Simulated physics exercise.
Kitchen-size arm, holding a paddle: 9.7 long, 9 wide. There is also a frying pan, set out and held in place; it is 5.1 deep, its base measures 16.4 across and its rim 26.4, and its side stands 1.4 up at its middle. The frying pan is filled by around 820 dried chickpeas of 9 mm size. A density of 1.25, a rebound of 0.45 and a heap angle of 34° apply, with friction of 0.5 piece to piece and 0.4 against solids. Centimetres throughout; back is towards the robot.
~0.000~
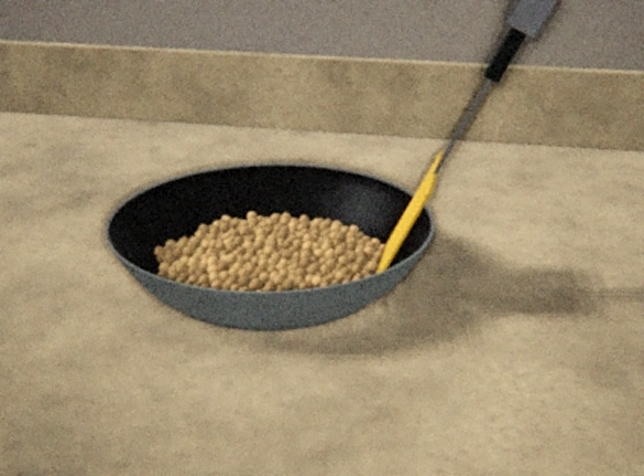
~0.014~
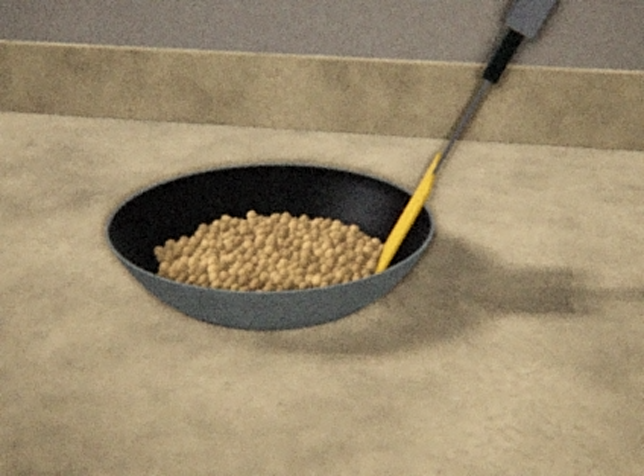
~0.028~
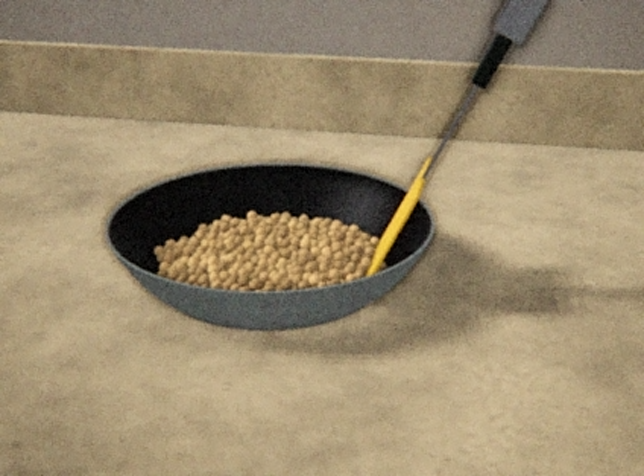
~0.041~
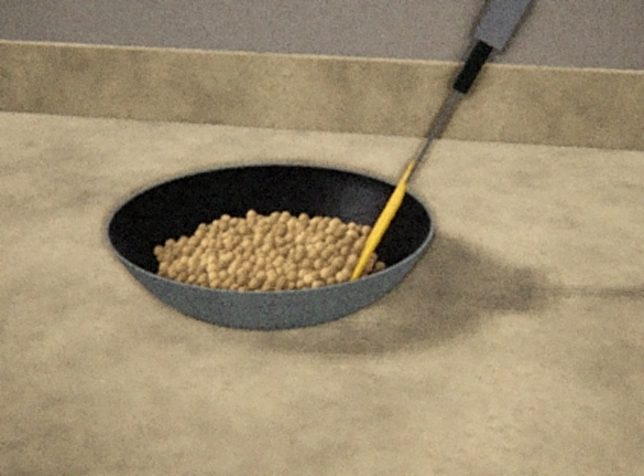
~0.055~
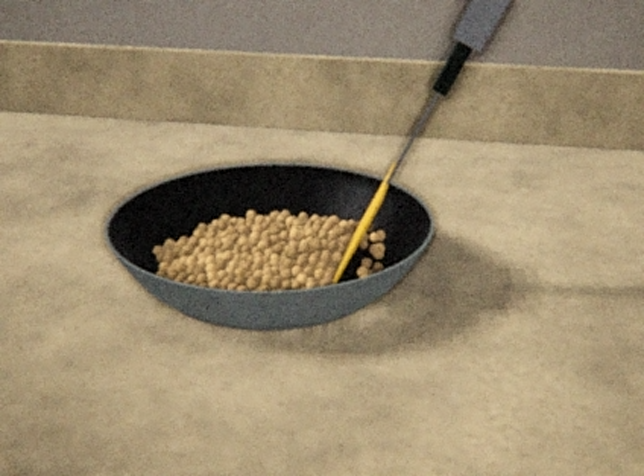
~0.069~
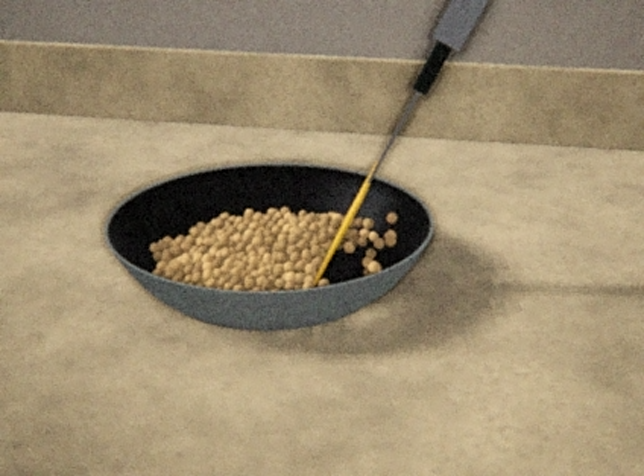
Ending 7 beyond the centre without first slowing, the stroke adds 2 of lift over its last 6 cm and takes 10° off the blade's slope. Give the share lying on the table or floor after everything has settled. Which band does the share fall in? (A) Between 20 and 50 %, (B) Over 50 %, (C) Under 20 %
Option C: Under 20 %.
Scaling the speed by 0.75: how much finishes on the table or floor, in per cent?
I'd put it around 0 per cent.
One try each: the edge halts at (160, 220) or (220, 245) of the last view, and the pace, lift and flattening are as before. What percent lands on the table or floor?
Respectively some 35 and 5 percent end on the table or floor.
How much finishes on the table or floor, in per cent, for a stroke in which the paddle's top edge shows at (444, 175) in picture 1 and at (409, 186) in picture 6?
It works out to about 0 %, more or less.
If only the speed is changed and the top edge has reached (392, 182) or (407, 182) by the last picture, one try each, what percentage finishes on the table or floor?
Estimates: About 0 %, about 0 %.
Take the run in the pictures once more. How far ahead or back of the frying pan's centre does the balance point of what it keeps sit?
Offset forward: Around 5.0 cm.
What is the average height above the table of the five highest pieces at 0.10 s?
About 7 cm.
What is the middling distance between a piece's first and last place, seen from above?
It works out to roughly 4 cm.
After 0.10 s, sloping 64°, highest piece 7 above the table; 817 in the frying pan.
After 0.14 s, sloping 60°, highest piece 9 above the table; 813 in the frying pan, 4 on the blade or in flight.
After 0.35 s, sloping 54°, highest piece 7 above the table; 728 in the frying pan, 68 on the table or floor, 21 on the blade or in flight.
After 1.40 s, sloping 54°, highest piece 5 above the table; 726 in the frying pan, 91 on the table or floor.
At rest, 726 in the frying pan, 91 on the table or floor. That is 11 % on the table or floor.
